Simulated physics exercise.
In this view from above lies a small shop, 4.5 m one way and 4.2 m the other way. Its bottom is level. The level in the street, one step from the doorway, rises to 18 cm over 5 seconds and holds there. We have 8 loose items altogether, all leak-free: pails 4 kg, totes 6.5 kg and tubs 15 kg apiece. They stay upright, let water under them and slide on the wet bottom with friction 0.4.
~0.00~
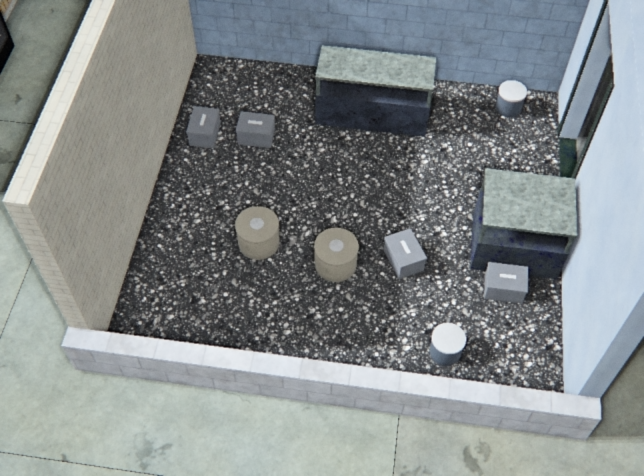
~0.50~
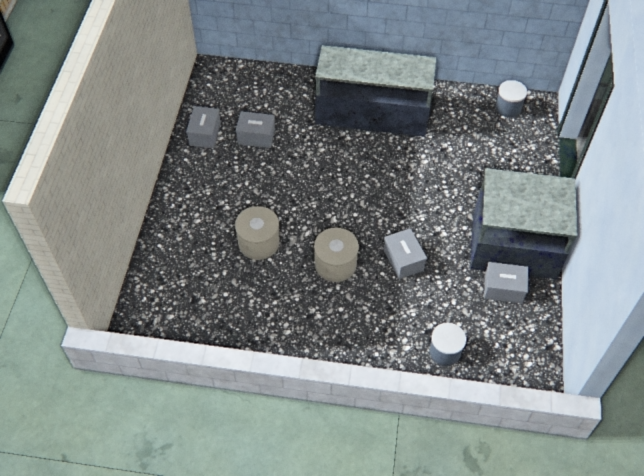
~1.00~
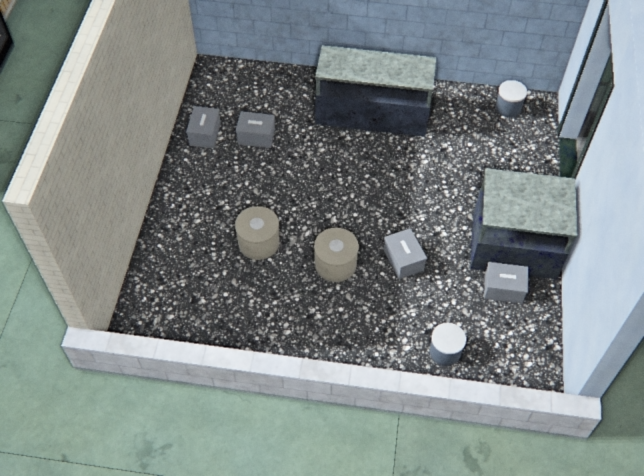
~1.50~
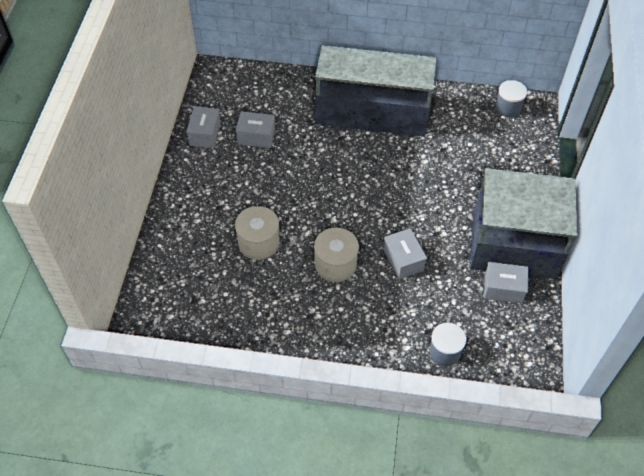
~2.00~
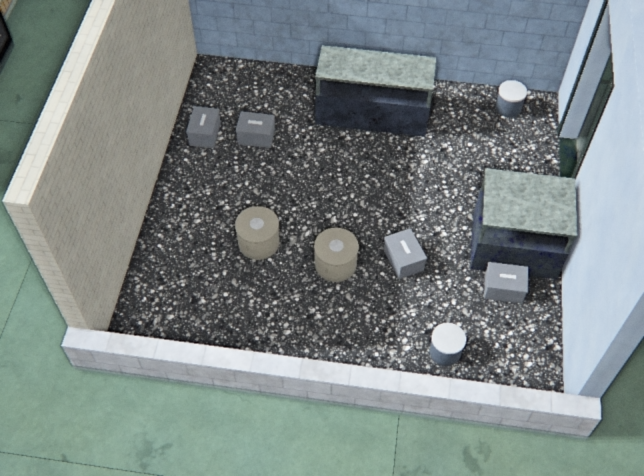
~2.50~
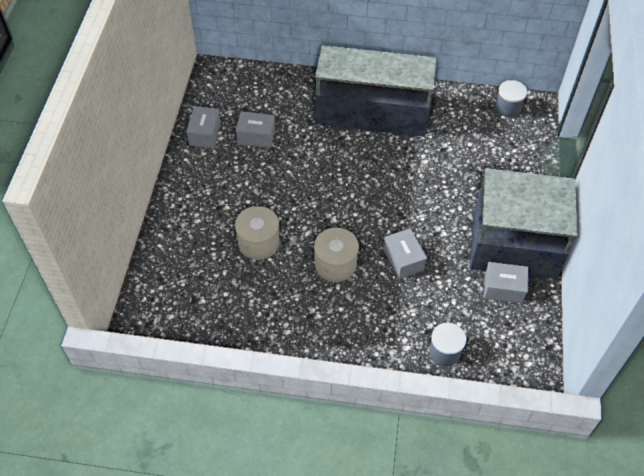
A small walled shop with a dark speckled floor sat still, its grey boxes, round tubs and two counters never moving, while the pale ground outside turned green early on.
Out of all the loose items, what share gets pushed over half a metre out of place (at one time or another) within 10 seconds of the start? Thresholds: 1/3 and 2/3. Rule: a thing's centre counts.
Less than 1/3.
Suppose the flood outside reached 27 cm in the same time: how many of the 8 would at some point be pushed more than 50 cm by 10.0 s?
Then the count would be 2.
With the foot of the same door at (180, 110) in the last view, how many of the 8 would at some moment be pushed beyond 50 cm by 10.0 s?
Then it comes to 3.
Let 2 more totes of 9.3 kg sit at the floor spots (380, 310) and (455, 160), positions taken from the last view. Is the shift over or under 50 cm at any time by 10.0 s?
Well, the first one stays under the mark, and the second tops the mark.
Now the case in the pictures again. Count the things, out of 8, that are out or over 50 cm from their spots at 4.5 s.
I make it 0.
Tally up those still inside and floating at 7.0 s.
My tally comes to 0.
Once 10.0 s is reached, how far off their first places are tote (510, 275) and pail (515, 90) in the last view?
In turn: 0 cm, 10 cm.
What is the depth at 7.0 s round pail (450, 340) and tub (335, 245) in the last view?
Close to 0 and 2 centimetres.
After 3.5 s 0 of 8 are over 50 cm from their spots; 0 afloat.
After 4.5 s 0 of 8 are over 50 cm from their spots; 0 afloat.
After 7.0 s 0 of 8 are over 50 cm from their spots; 0 afloat.
After 10.0 s 0 of 8 are over 50 cm from their spots, and 0 have been at some point; 3 afloat.
